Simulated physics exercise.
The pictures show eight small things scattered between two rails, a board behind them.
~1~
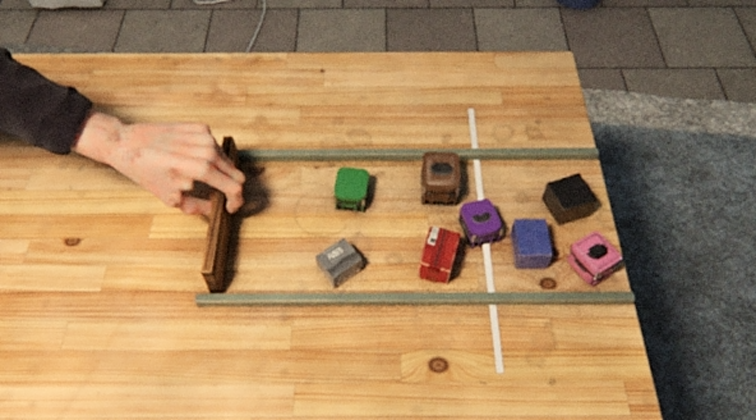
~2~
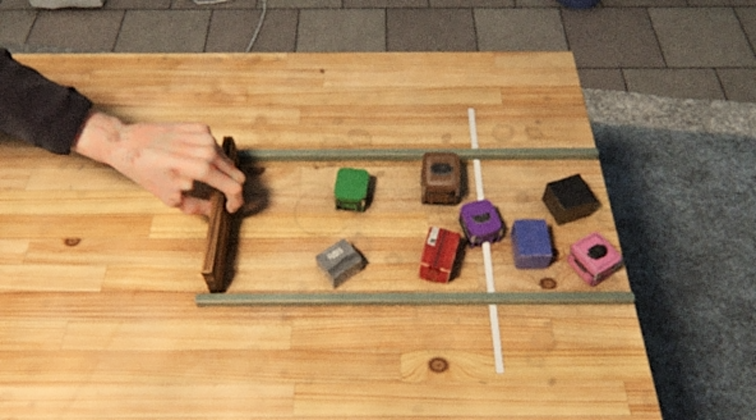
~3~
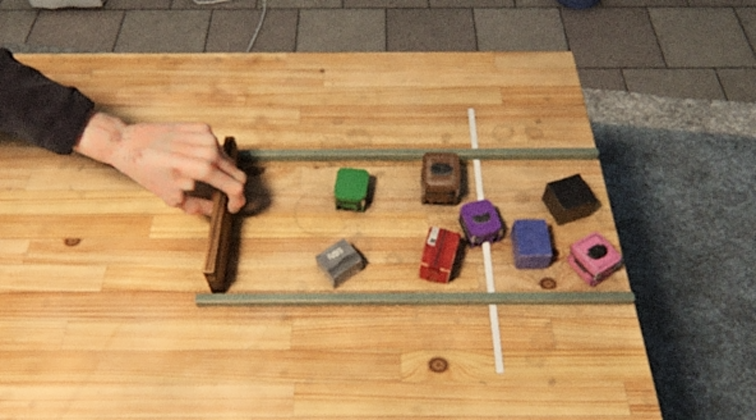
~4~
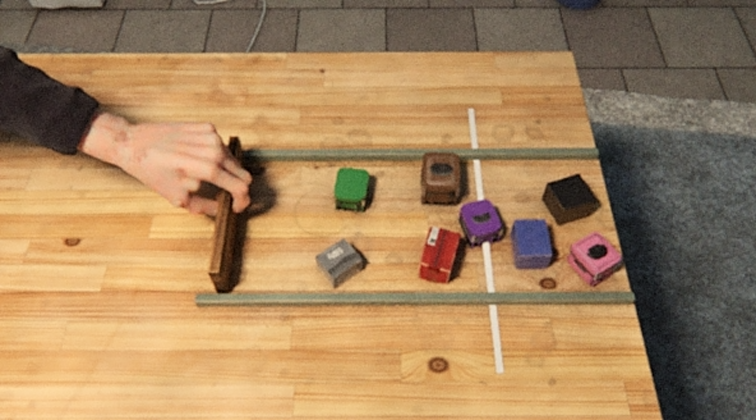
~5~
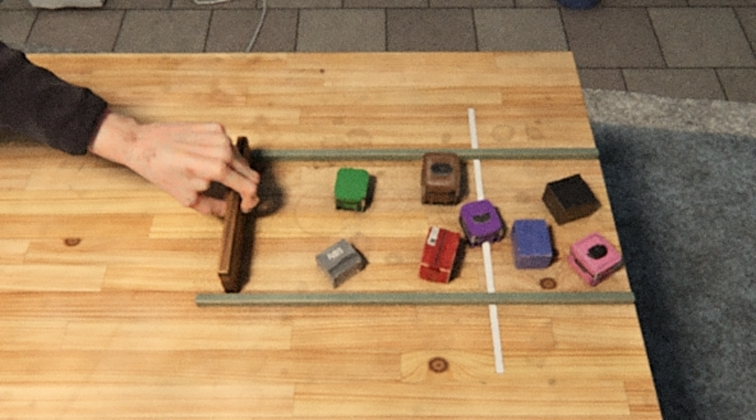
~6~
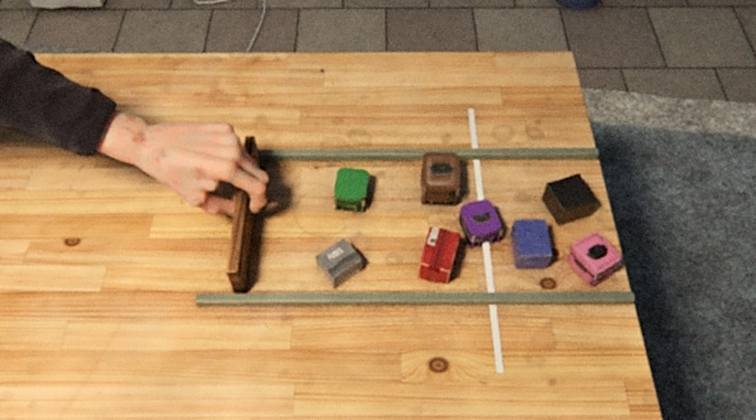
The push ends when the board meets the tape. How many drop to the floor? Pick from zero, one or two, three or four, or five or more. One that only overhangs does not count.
As it turns out, the number that fall off is zero.
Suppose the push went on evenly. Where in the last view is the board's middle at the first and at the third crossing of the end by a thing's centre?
First at (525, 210), next at (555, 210).
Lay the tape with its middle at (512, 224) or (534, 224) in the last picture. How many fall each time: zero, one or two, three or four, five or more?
The falls would be none; one or two.
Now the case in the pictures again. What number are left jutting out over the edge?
It comes to 0.
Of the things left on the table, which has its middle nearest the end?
It is the pink case.
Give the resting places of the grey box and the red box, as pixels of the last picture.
The grey box at (509, 277), the red box at (513, 245).
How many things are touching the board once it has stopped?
The number is 3.
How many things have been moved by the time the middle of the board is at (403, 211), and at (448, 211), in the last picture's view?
By then 4, and 6.
Soon after, none off yet; pink case at rest near (593, 259); black block at rest near (569, 199); blue block at rest near (531, 244).
In the end, the number that fall off is zero.
